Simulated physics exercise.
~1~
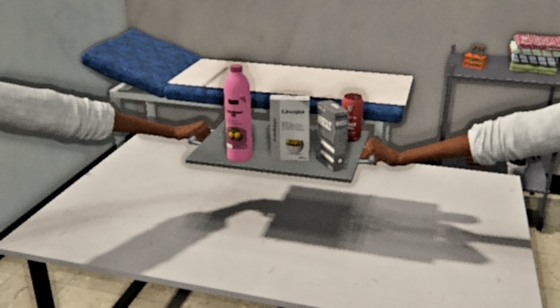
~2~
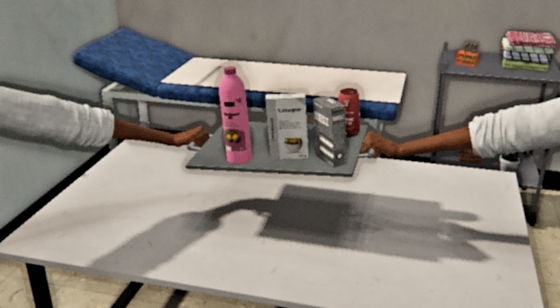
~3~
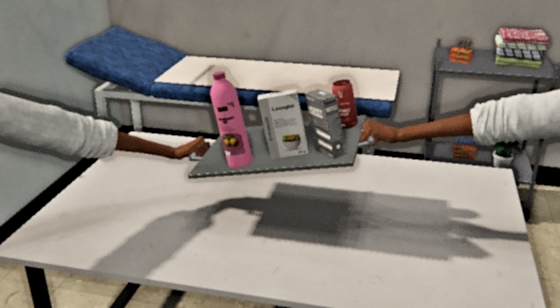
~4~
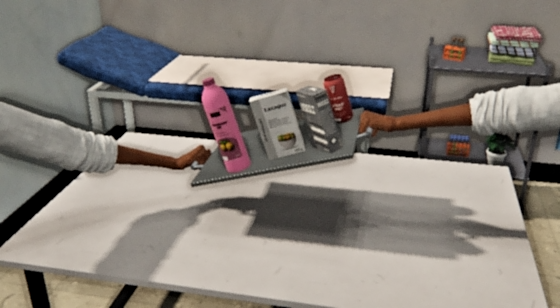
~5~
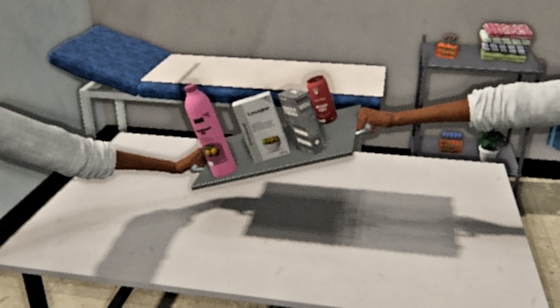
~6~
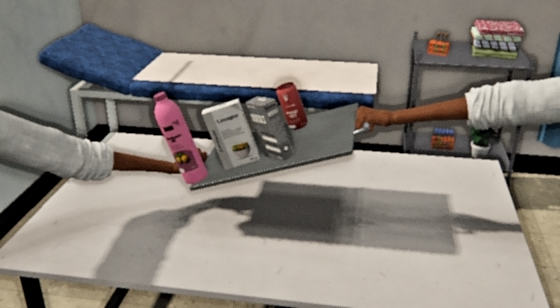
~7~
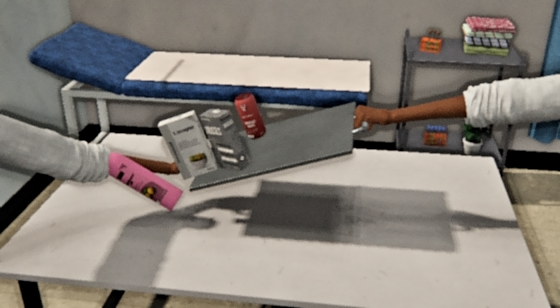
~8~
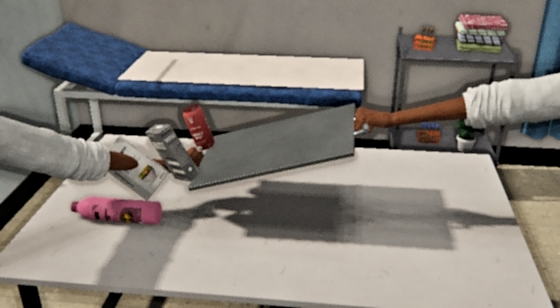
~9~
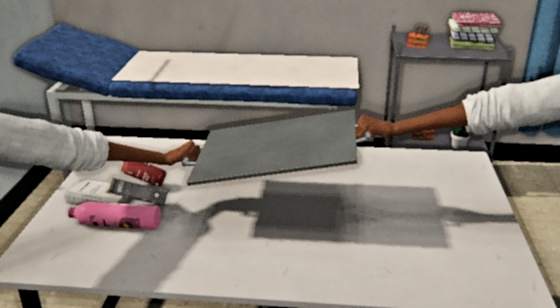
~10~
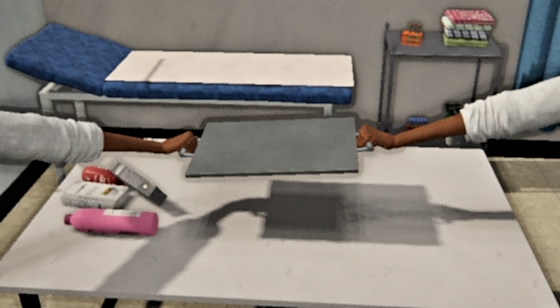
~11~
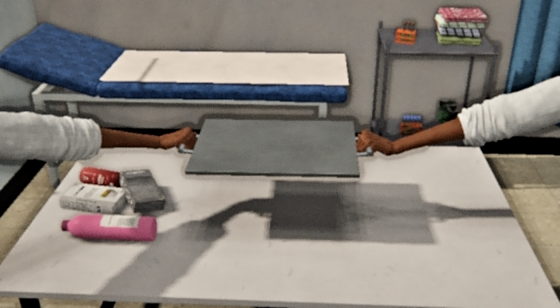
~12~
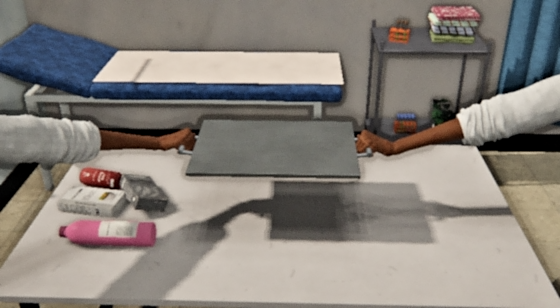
A flat grey tray, held at each end by a hand in a white sleeve, hovers above a white table in a room with a blue-headed bed and a metal shelf behind, seen from the front and slightly above. On it stand a pink bottle, a white packet, a grey packet and a red can. The tray tips down to the left, and the items lean and slide that way. The pink bottle drops off first, then the white packet, followed by the grey packet and red can. The hands level the empty tray, while all four items lie on the table's left side.
